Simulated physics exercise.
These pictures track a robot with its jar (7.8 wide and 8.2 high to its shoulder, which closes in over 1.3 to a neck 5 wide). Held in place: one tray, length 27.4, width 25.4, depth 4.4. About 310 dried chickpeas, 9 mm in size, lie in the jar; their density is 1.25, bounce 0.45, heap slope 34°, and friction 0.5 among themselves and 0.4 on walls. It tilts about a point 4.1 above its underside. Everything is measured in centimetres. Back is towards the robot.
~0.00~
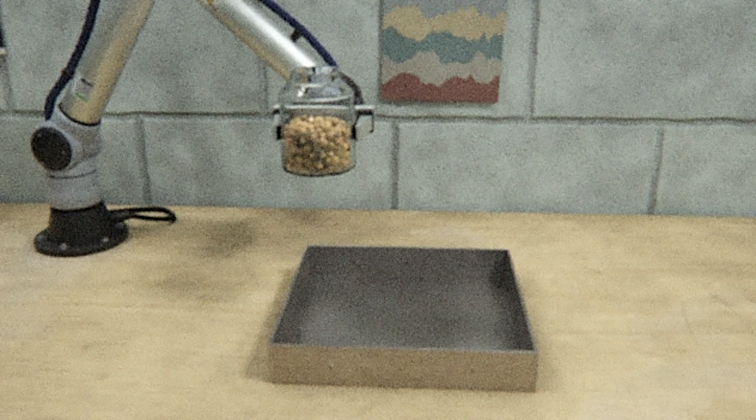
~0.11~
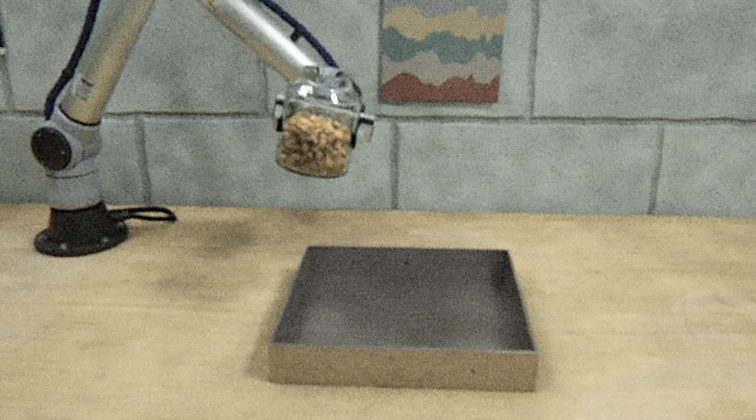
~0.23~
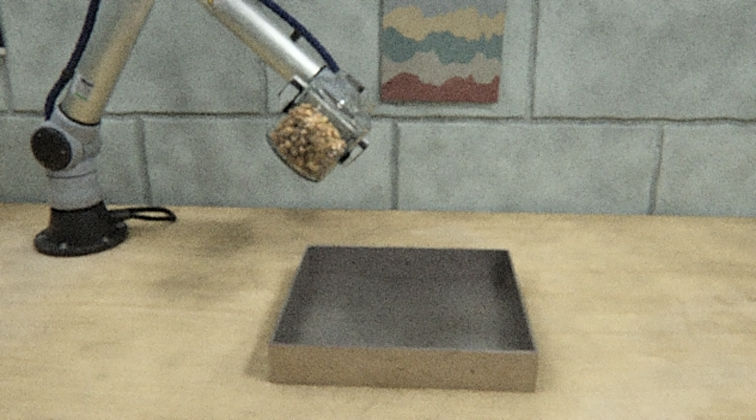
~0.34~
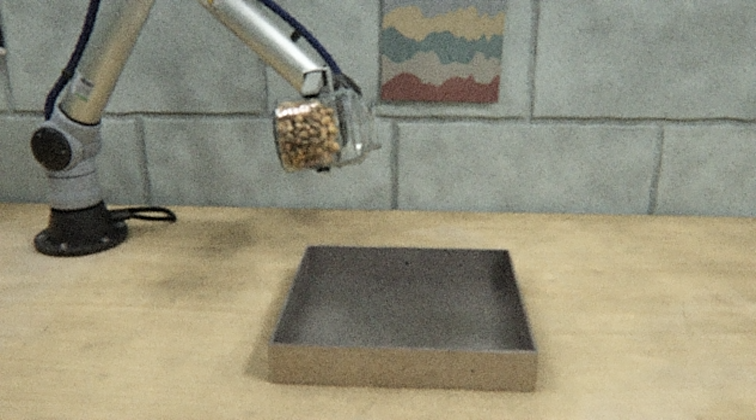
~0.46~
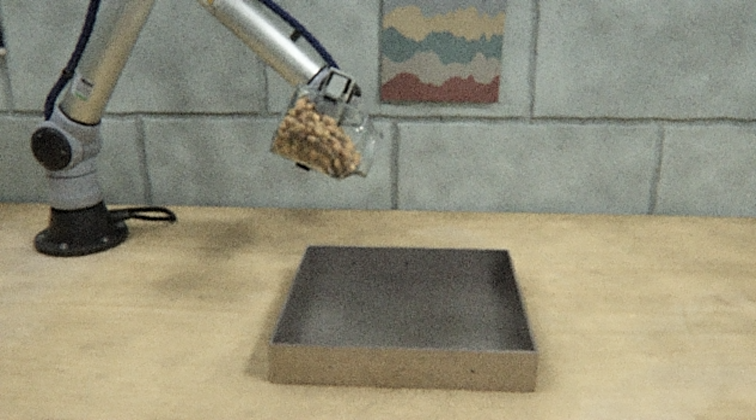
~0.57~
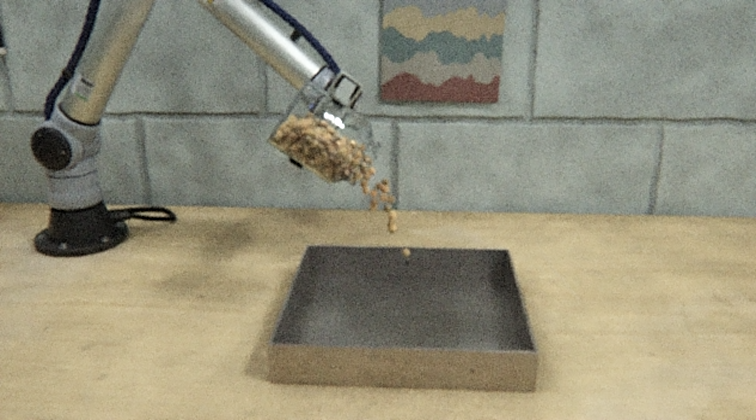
In this clip, a robot arm holds a clear jar of dried chickpeas above a dark, shallow tray on a wooden table and steadily tilts it to the right past horizontal, until some chickpeas pour from its mouth toward the tray.
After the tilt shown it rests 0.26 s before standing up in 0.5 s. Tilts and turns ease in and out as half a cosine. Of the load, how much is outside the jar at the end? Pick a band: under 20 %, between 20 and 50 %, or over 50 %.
Between 20 and 50 %.
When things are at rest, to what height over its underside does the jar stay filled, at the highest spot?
Looks like roughly 5.5 cm, measured from the underside.
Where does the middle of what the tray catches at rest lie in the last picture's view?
Roughly at pixel (435, 323).
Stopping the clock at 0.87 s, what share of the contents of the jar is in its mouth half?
Mouth-half share: Approx. 70 %.
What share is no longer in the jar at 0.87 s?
25 %.
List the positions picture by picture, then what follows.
Jar middle at (318, 131), upright; upper third of the load around (316, 131), from x 285 to 350, top at y 120; 314 in the jar, in the first picture.
Jar middle at (318, 131), tipped 12°; upper third of the load around (312, 130), from x 280 to 350, top at y 115, in the second picture.
Jar middle at (318, 131), tipped 43°; upper third of the load around (302, 126), from x 275 to 340, top at y 105, in the third picture.
Jar middle at (318, 131), tipped 82°; upper third of the load around (303, 116), from x 280 to 335, top at y 105, in the fourth picture.
Jar middle at (318, 131), tipped 113°; upper third of the load around (303, 122), from x 280 to 355, top at y 100, in the fifth picture.
Jar middle at (318, 131), tipped 125°; upper third of the load around (302, 133), from x 275 to 405, top at y 115; 299 in the jar, 15 in flight or on a rim, in the sixth picture.
After 0.87 s, tipped 123°, highest piece 25 above the table; 238 in the jar, 65 in the tray, 11 in flight or on a rim.
After 1.18 s, tipped 26°, highest piece 30 above the table; 226 in the jar, 85 in the tray, 3 in flight or on a rim.
After 1.53 s, upright, highest piece 26 above the table; 226 in the jar, 88 in the tray.
After 2.23 s, upright, highest piece 26 above the table; 226 in the jar, 88 in the tray.
At rest, 226 in the jar, 88 in the tray. That is 28 % outside the jar.
